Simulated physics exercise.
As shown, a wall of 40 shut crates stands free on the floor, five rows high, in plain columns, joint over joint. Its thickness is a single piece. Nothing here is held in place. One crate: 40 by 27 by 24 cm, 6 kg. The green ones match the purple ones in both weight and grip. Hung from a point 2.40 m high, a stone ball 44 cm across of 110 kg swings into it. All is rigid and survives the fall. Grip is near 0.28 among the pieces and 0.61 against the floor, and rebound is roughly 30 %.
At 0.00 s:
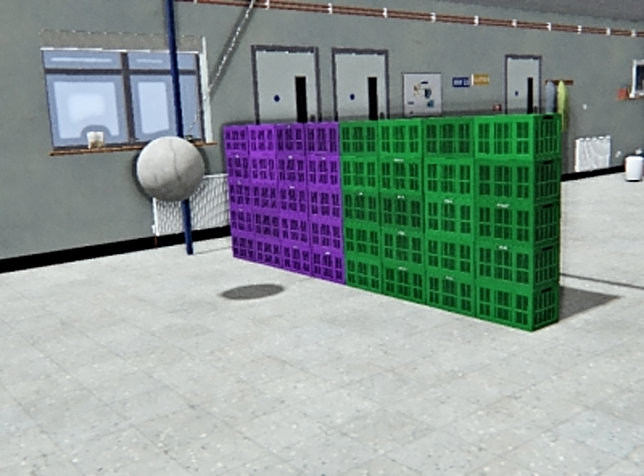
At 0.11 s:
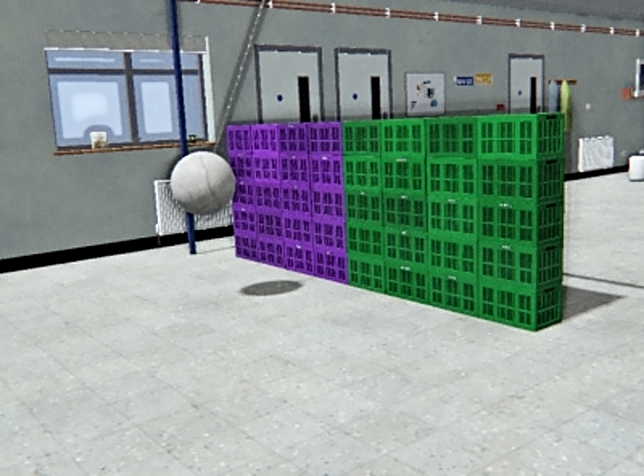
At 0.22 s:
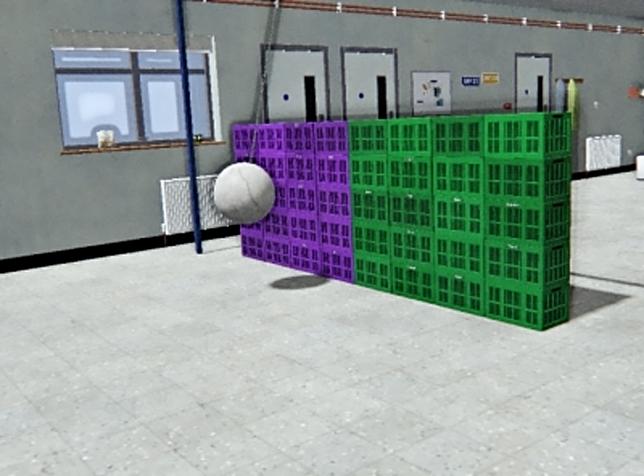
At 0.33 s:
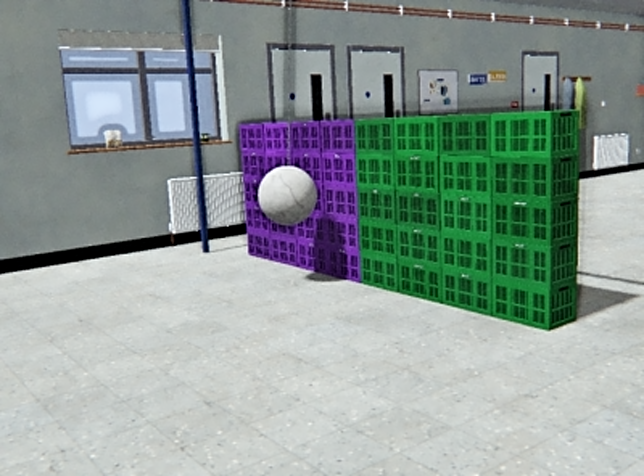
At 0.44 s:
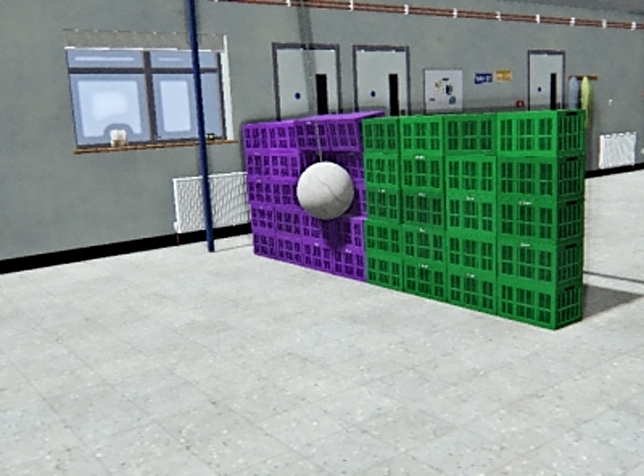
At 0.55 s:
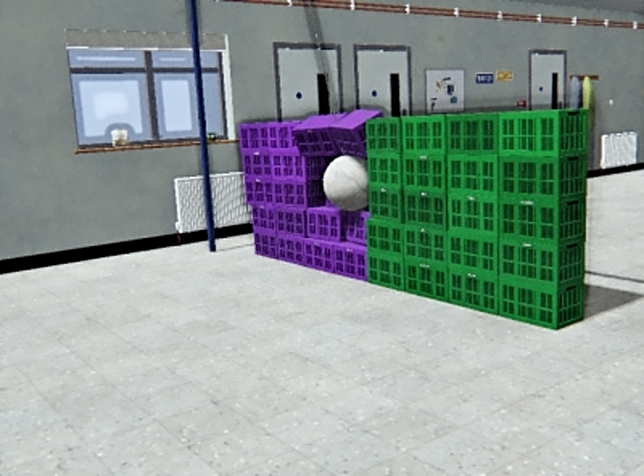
A large pale grey ball hangs at the left of a free-standing wall of stacked crates, purple on the left and green on the right, seen from slightly above in a grey-walled hall with doors and a window. The ball swings rightward across the front of the purple crates as the camera pans slightly left. It pushes into the purple section, shoving crates back and tilting the upper ones.
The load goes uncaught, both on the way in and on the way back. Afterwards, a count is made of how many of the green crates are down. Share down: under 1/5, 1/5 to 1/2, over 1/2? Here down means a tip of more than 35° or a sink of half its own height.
Under 1/5.
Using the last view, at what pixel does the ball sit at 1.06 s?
Location: Close to (401, 150).
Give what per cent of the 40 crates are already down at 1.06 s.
By that time it is 20 percent.
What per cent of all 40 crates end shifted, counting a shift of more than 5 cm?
That comes to 35 in a hundred.
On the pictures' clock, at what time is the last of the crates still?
That happens at roughly 2.0 seconds.
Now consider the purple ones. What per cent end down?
Purple: 40%.
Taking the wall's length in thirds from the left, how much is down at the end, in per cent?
Per cent - left 30, middle 40, right 0.
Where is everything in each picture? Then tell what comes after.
In the first picture (places mark the middle of the side facing us; the camera pans a little), ball (158, 158) line 33° before plumb; top green crate (447, 138); top purple crate (289, 139); nothing disturbed.
In the second picture, ball (191, 176) line 25° before plumb; top green crate (450, 138).
In the third picture, ball (233, 190) line 16° before plumb; top green crate (457, 137).
In the fourth picture, ball (277, 197) line 5° before plumb; top green crate (464, 136).
In the fifth picture, ball (317, 197) line 5° past plumb; top green crate (469, 135); top purple crate (311, 135) leaning 7°; steepest lean 9°, the crate at (342, 135); 9 disturbed, none down.
In the sixth picture, ball (345, 191) line 13° past plumb; top green crate (471, 135); top purple crate (314, 143) leaning 22°; steepest lean 25°, the crate at (346, 142); 19 disturbed, none down.
After 0.72 s, line 24° past plumb; none of the 20 green crates down (7 of 40 in all colours); top green crate unmoved; top purple crate leaning 35°, 16 cm lower.
After 1.06 s, line 32° past plumb; none of the 20 green crates down (8 of 40 in all colours); top green crate unmoved; top purple crate leaning 65°, 56 cm lower.
At rest (2.3 s), line 19° before plumb; none of the 20 green crates down (8 of 40 in all colours); top green crate unmoved; top purple crate on its side. That is 0 per cent. As the last picture would show them, middles, top green crate near (486, 134), top purple crate near (323, 224).
